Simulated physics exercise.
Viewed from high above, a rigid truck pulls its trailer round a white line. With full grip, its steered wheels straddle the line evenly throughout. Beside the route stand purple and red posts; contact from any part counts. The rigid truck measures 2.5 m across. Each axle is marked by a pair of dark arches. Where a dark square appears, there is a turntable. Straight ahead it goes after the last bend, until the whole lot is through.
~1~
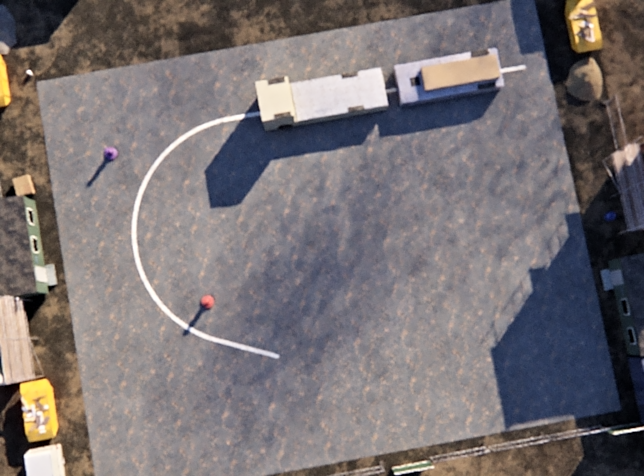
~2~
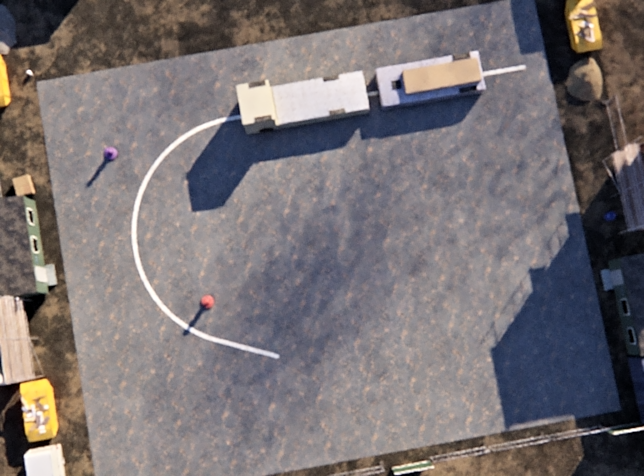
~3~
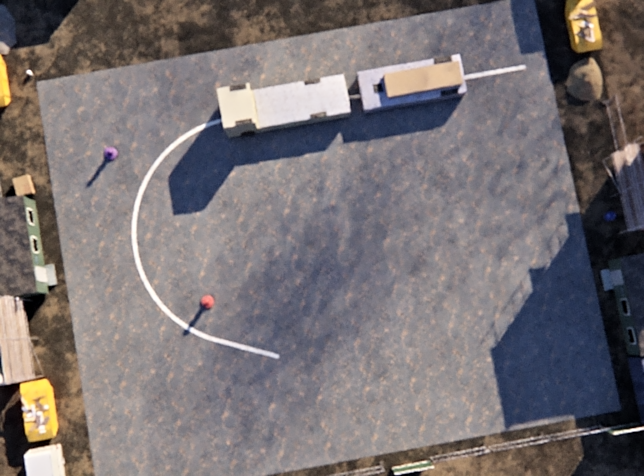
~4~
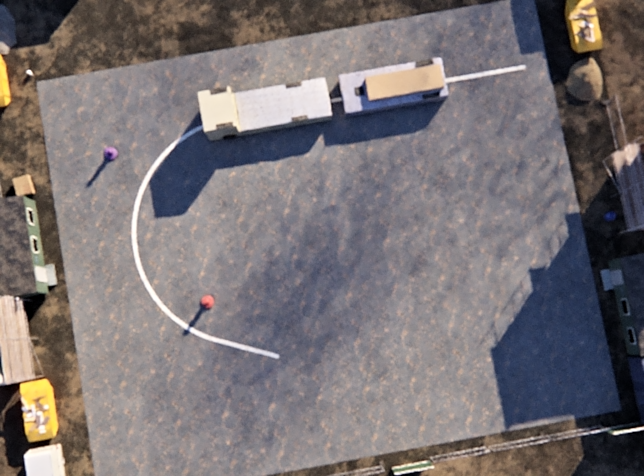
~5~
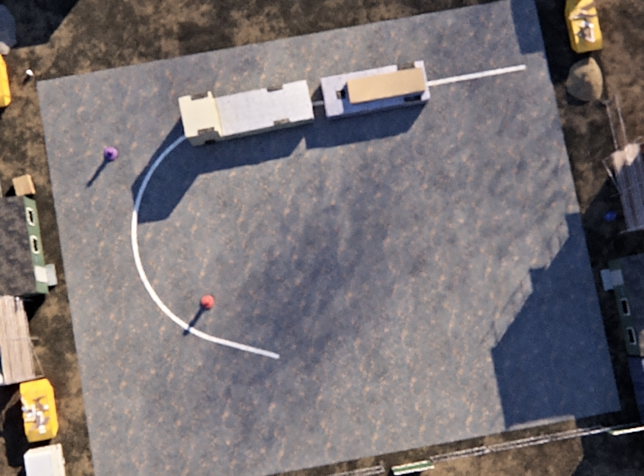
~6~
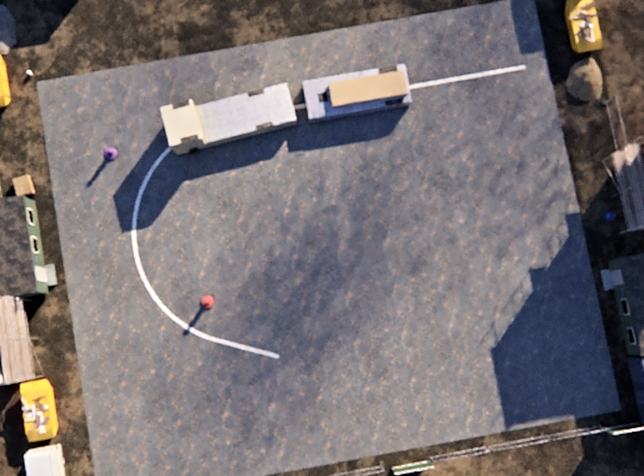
To begin with, a pale truck with one trailer stands near the top of a paved yard on a curving white line, purple and red posts nearby. It moves steadily leftward along the line, trailer following, then begins to angle slightly down to the left as it enters the bend.
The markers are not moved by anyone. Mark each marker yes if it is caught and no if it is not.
Purple: No, red: Yes.
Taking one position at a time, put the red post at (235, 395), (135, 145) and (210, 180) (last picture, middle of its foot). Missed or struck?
In the first spot it is left alone, in the second contacted, and in the third contacted.
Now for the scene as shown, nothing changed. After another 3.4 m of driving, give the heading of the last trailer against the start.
About 0°.
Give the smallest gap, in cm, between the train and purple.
To spare - purple 70.
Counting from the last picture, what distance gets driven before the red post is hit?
Contact happens once about 15.5 m more has been driven.
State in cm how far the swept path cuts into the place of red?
Red 160.
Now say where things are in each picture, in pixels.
Nose (263, 108); last axle (483, 69); still straight; purple (110, 153), red (207, 302); 1 trailer, in the first frame.
Nose (244, 111); last axle (465, 73); still straight, in the second frame.
Nose (226, 114); last axle (446, 76); still straight, in the third frame.
Nose (207, 118); last axle (428, 79); still straight, in the fourth frame.
Nose (189, 123); last axle (409, 82); turned 1°, in the fifth frame.
Nose (172, 132); last axle (391, 86); turned 5°; purple (110, 153), red (207, 302), in the sixth frame.
After another 3.6 m, the last axle is at (340, 94) of the last picture, on the line; purple has been passed with 70 cm to spare.
After another 7.2 m, the last axle is at (292, 105) of the last picture, 10 cm off the line.
After another 14.5 m, the last axle is at (215, 142) of the last picture, 155 cm off the line.
After another 15.6 m, the last axle is at (207, 150) of the last picture, 180 cm off the line; the rigid truck has hit red.
After another 36.4 m, the last axle is at (312, 352) of the last picture, 80 cm off the line; 1 of 2 struck in all.
